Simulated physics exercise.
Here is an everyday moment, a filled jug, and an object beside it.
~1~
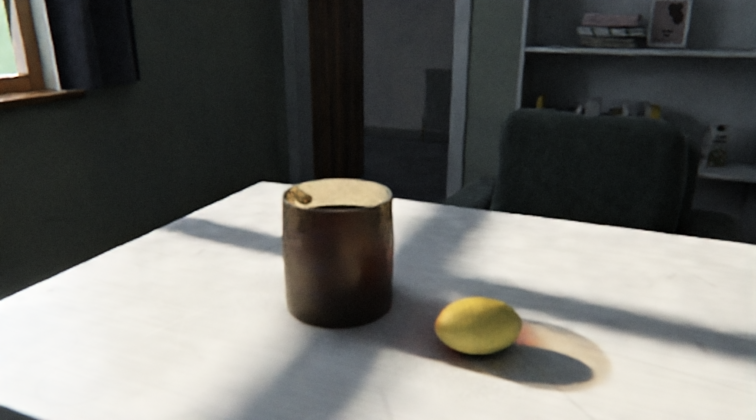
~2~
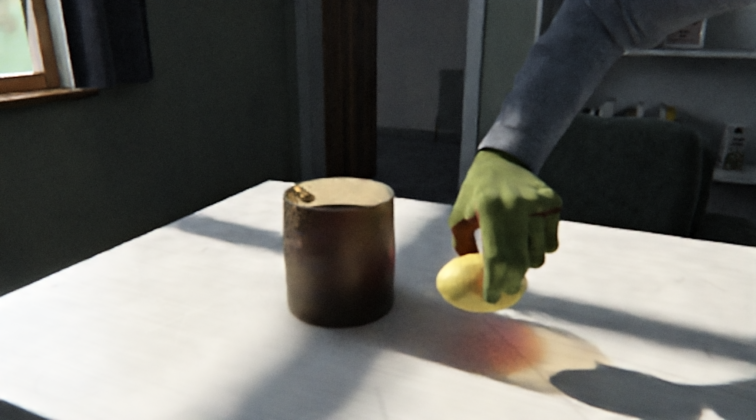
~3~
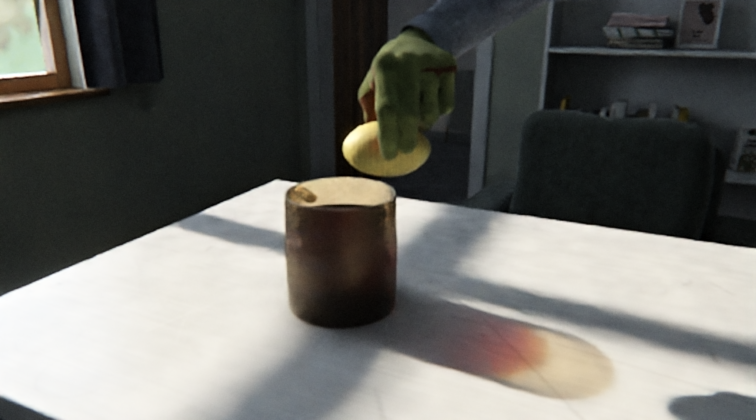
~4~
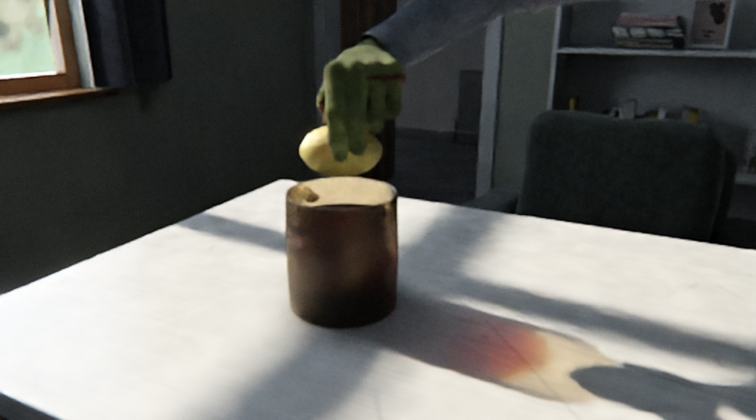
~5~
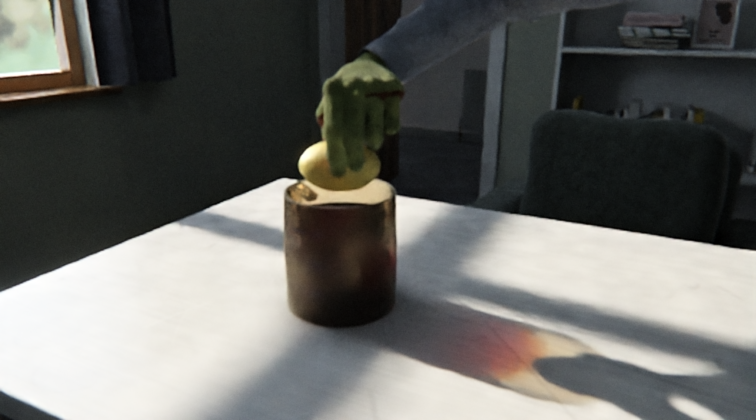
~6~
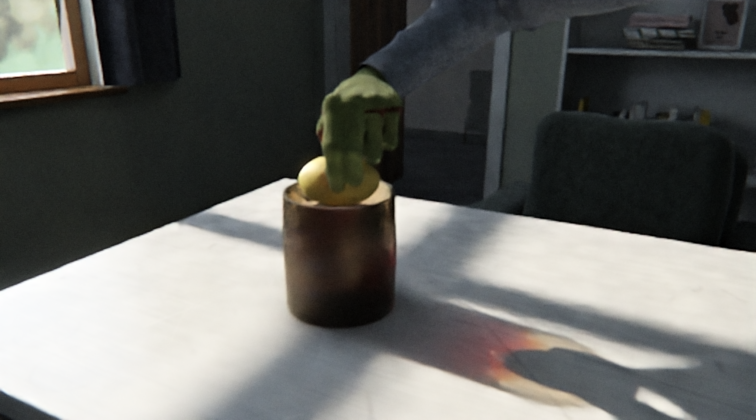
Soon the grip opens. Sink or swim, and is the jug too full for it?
It stays up; the jug holds it fine.
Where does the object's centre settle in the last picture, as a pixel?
(340, 224), roughly.
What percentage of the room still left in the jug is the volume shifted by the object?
Near 40 in a hundred.
Next, the lemon enters the iced tea; the jug is about three quarters full.
After that, the lemon comes up again; the jug is about three quarters full.
Finally, the lemon rides on the surface; the jug is about three quarters full; the top is dry.
